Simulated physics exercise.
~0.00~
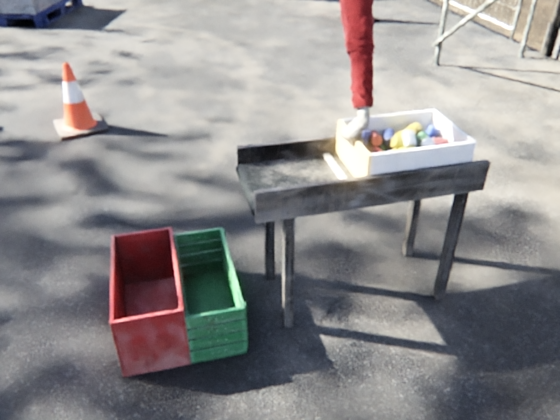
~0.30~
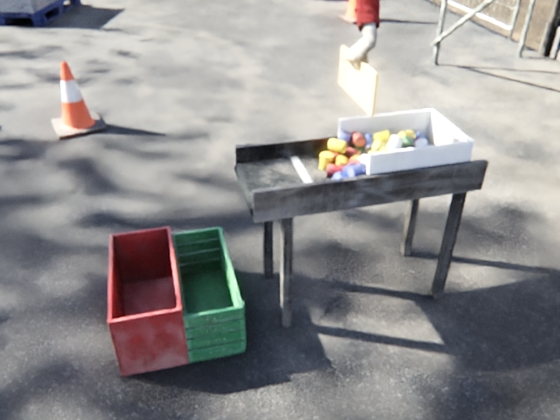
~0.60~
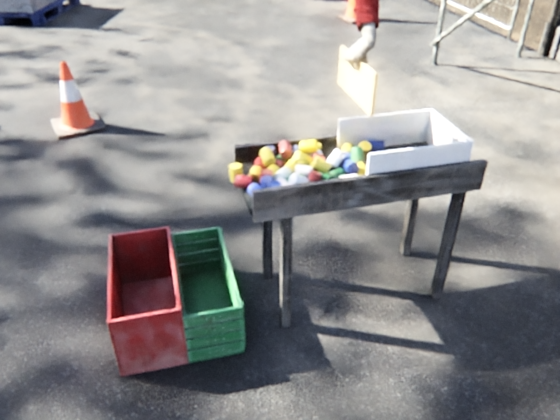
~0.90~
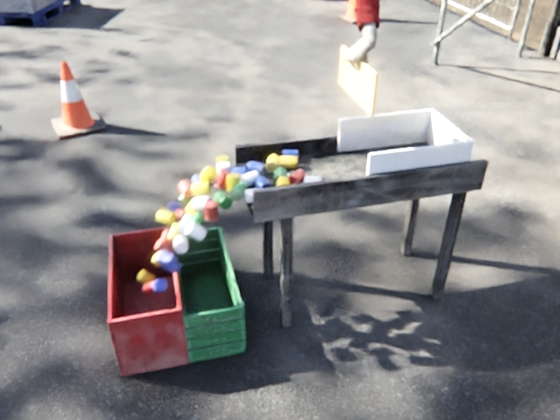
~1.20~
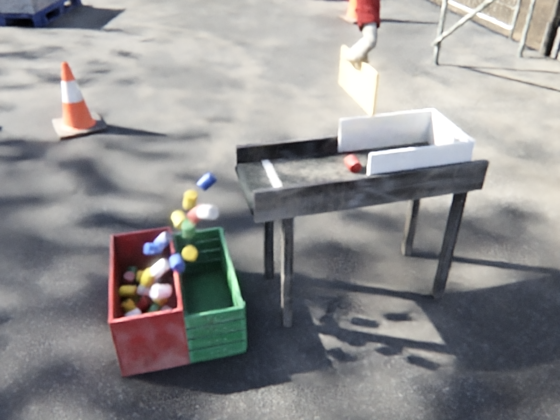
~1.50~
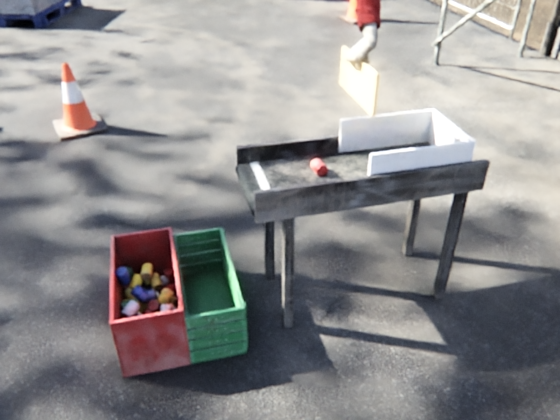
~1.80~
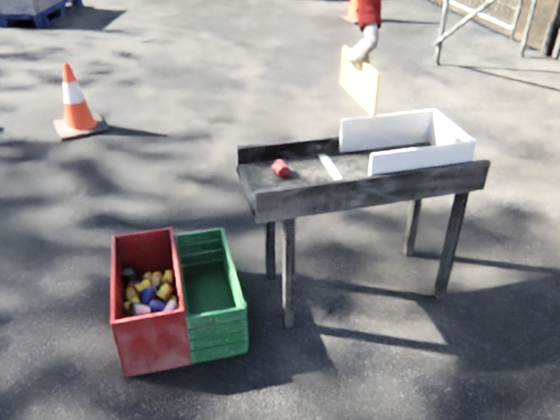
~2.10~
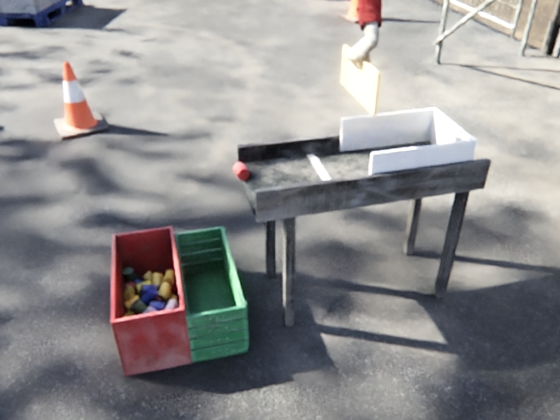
On a sunlit patch of pavement, a red arm lifted a board from a white pen, and colorful little pieces streamed left along a belt and tumbled into a red box, leaving one red straggler to ride alone to the belt's left end.
